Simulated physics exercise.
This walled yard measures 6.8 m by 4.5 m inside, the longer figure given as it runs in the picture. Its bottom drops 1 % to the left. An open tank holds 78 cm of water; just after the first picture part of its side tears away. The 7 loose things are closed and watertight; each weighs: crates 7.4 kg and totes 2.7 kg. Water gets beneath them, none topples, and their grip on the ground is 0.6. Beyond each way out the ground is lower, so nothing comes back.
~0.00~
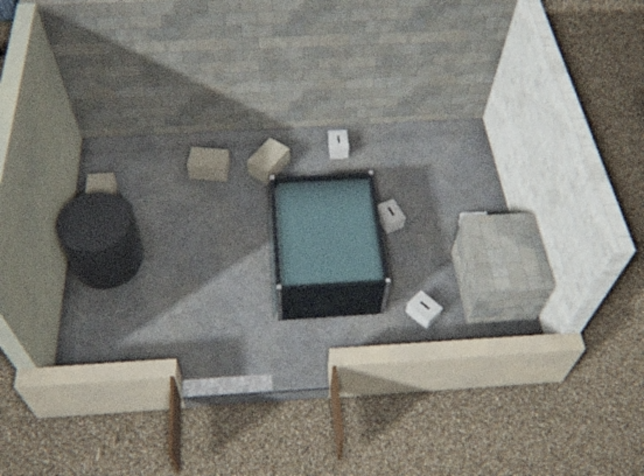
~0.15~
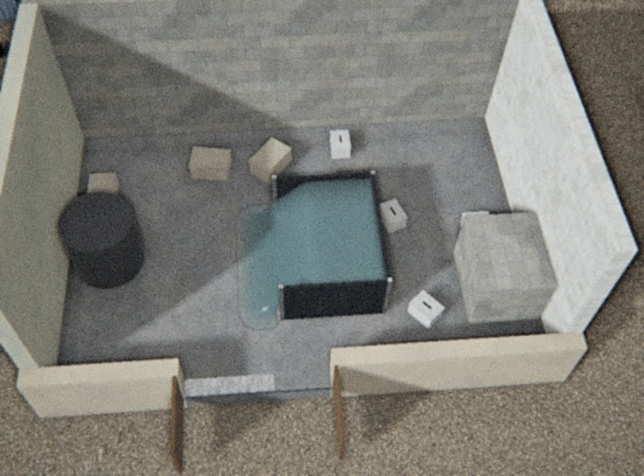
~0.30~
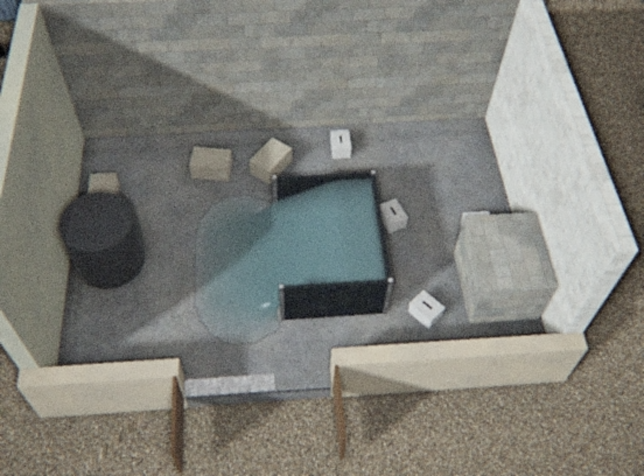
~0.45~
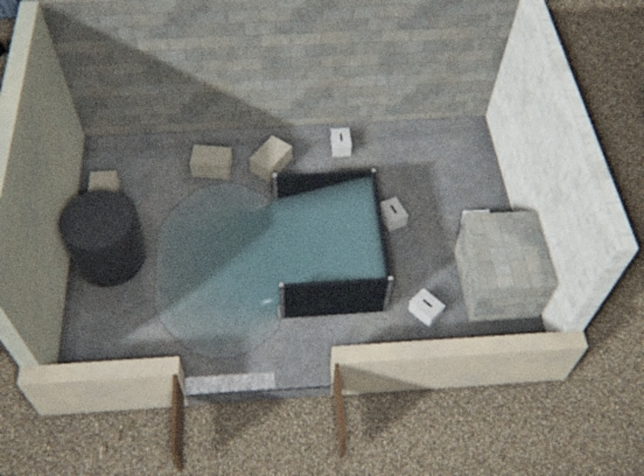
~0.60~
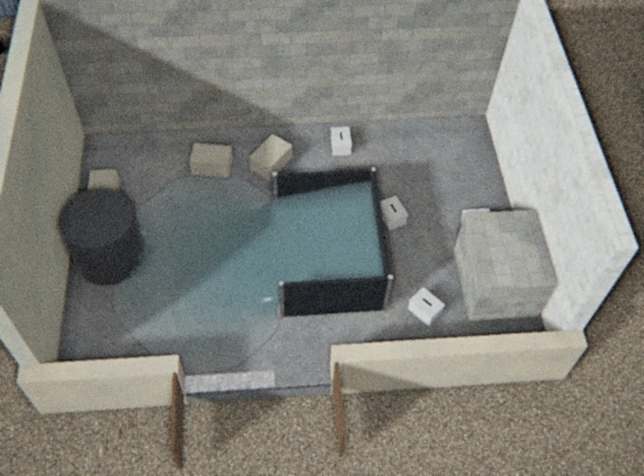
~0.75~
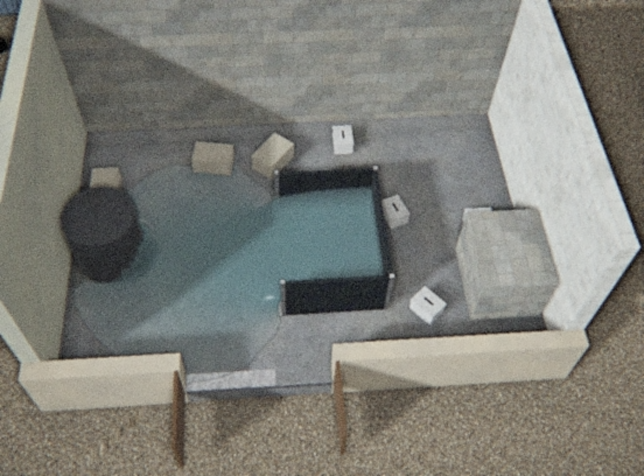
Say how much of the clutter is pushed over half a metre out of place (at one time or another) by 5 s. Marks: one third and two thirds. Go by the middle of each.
Share: From one to two thirds.
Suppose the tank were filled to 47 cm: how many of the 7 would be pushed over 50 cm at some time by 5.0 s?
Then 1.
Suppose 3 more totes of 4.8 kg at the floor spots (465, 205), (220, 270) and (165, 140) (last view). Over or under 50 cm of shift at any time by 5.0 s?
In turn: Short of it, more, over.
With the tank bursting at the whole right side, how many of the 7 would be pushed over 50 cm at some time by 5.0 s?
In that case 6 of them.
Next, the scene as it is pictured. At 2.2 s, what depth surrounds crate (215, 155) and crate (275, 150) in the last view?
Roughly 1 and 0 cm.
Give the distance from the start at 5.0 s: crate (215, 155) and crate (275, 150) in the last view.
In that order: 200 cm, 200 cm.
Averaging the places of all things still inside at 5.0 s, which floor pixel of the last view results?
At about (385, 207).
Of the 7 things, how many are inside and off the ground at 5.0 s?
At that moment 2.
After 1.1 s 0 of 7 are over 50 cm from their spots; 0 afloat.
After 2.2 s 0 of 7 are over 50 cm from their spots; 1 afloat.
After 3.5 s 2 of 7 are over 50 cm from their spots; 2 afloat.
After 5.0 s 4 of 7 are over 50 cm from their spots, and 4 have been at some point; 2 afloat.
